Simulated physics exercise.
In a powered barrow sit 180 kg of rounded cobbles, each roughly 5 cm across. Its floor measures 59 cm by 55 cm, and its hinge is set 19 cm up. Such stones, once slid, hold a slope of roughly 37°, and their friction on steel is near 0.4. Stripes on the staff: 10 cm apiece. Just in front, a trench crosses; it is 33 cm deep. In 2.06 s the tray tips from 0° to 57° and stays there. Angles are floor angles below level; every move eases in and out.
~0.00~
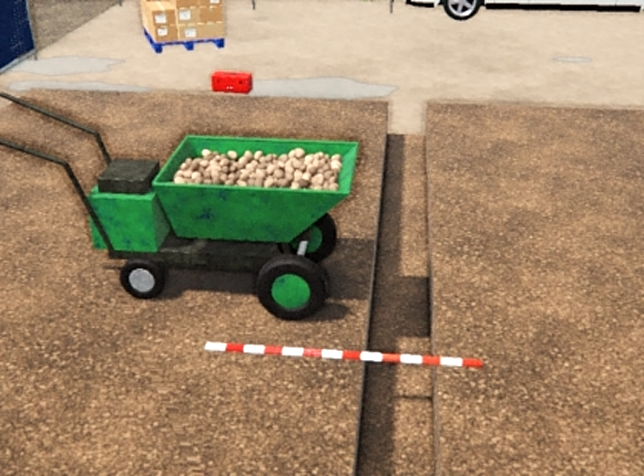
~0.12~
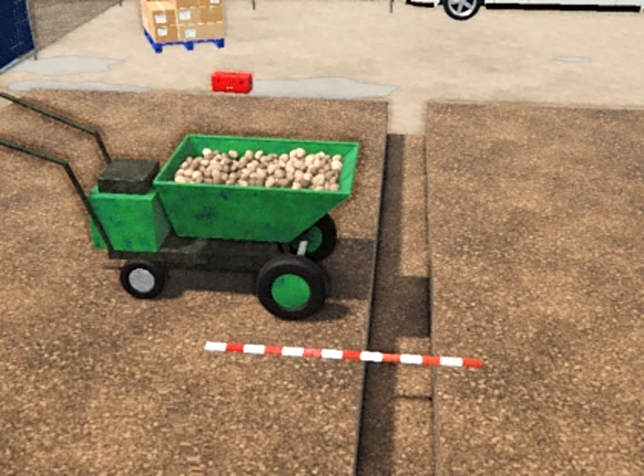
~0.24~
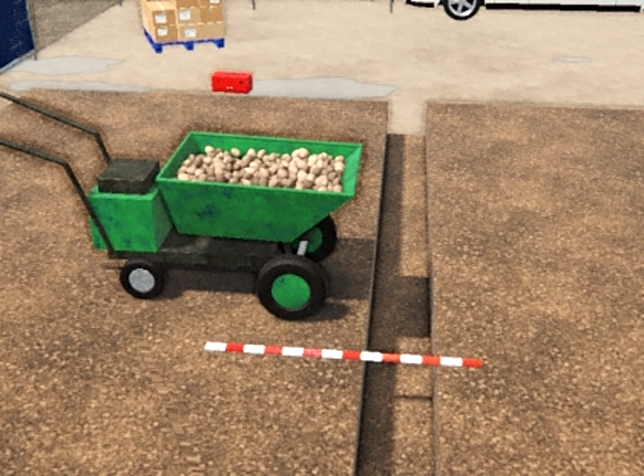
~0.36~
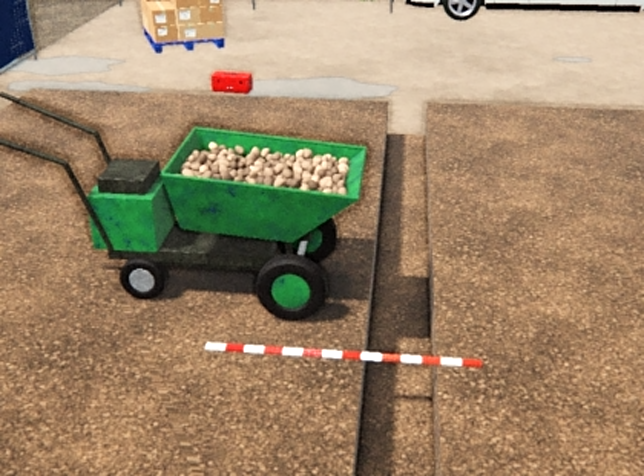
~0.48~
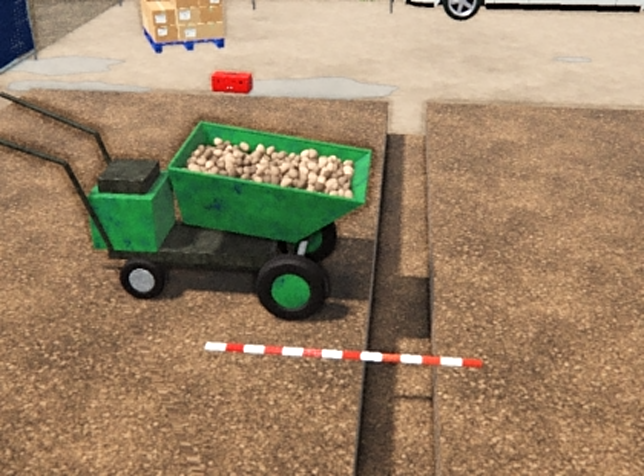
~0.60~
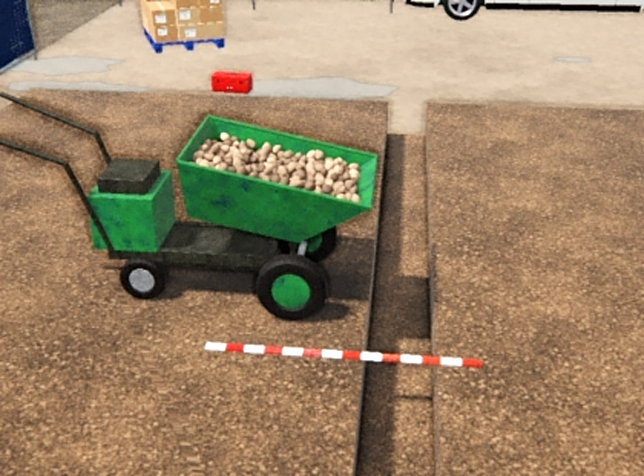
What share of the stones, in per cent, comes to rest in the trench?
About 48 per cent of the stones finish in the trench.
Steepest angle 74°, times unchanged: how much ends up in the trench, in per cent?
With that change, near 50 per cent.
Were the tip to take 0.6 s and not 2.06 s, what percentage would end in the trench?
In that case some 35 per cent.
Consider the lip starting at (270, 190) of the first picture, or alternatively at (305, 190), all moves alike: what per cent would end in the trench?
Close to 75 percent in the first case, 85 percent in the second.
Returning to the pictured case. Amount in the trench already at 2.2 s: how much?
About 5 per cent by then.
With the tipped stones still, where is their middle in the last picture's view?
In the last view, about (428, 319).
After 1.5 s the floor is at 48°; 100 % in the tray; the foremost stones are at (405, 244).
After 2.2 s the floor is at 57°; 76 % in the tray, 7 % in the trench, 17 % past the trench; the foremost stones are at (487, 301).
After 2.5 s the floor is at 57°; 51 % in the tray, 14 % in the trench, 34 % past the trench; the foremost stones are at (551, 312).
After 4.5 s the floor is at 57°; 13 % in the tray, 48 % in the trench, 39 % past the trench; the foremost stones are at (602, 318).
